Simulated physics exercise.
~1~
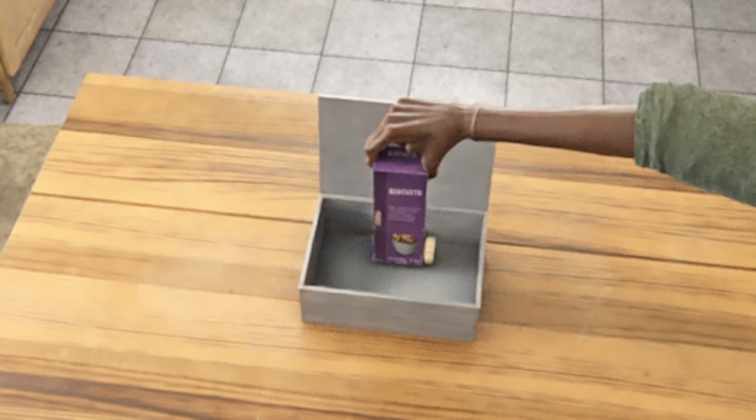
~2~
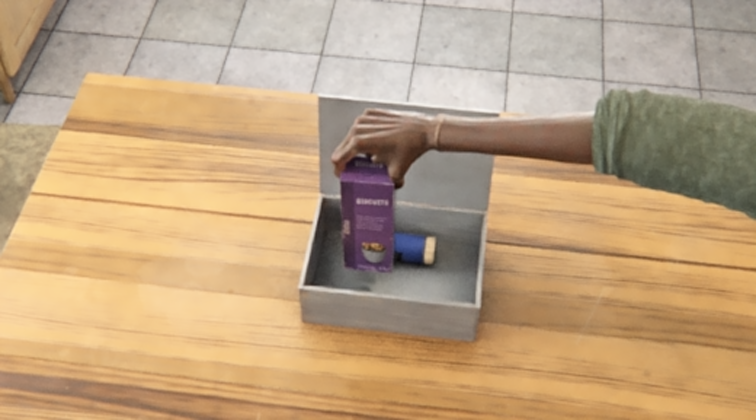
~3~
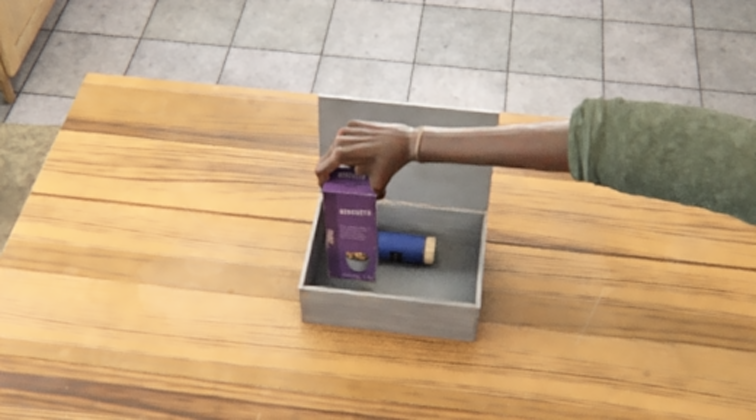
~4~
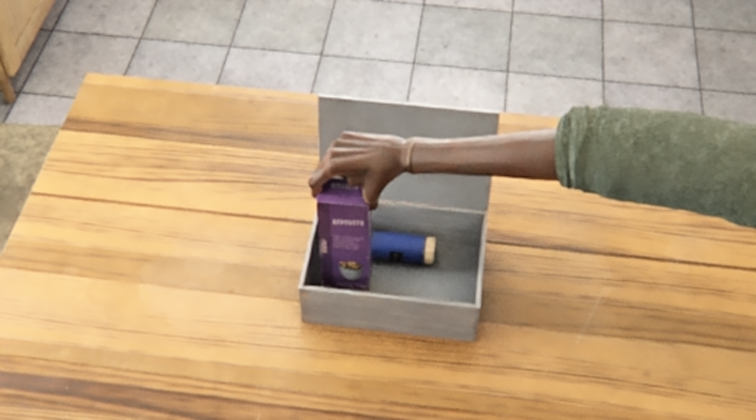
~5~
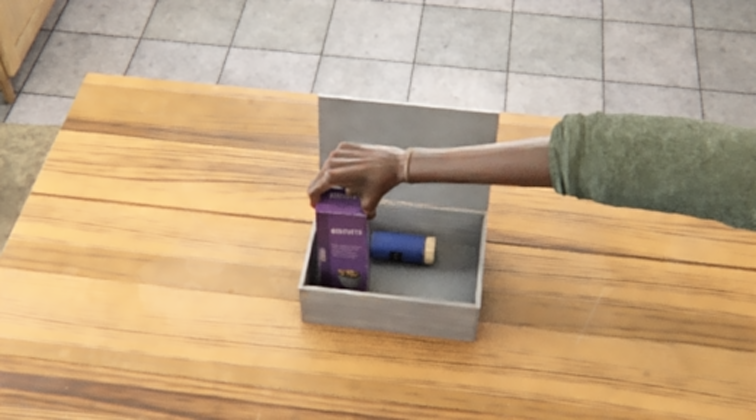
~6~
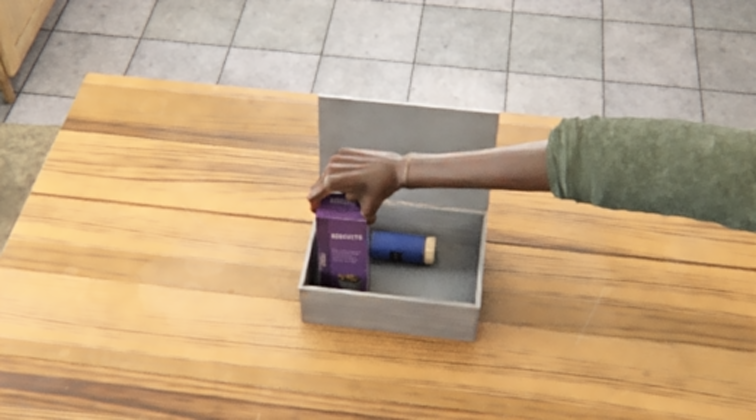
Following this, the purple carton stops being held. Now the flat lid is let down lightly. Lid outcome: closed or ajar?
Stands proud.
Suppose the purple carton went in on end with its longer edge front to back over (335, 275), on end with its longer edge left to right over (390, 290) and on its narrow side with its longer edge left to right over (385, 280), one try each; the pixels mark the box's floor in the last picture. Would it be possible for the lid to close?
So, one: It remains raised; two: It remains raised; three: It drops fully.
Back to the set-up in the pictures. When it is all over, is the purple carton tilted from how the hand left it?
Once everything settles, it keeps its original angle.
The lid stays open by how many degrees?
Close to 50 degrees.
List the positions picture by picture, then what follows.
On its way; purple carton (400, 208), in the first frame.
On its way; purple carton (369, 217); blue shaker (403, 248), in the second frame.
On its way; purple carton (353, 227); blue shaker (403, 248), in the third frame.
On its way; purple carton (346, 236); blue shaker (403, 248), in the fourth frame.
On its way; purple carton (344, 245); blue shaker (403, 248), in the fifth frame.
Put in, still held; purple carton (344, 250); blue shaker (403, 248), in the sixth frame.
Then, 1.30 s past the last view, lid 78° above the rim.
Then, 1.70 s past the last view, lid 52° above the rim.
Finally, lid 52° above the rim; both still in place. Final places as the last picture's camera would see them, purple carton near (344, 250).
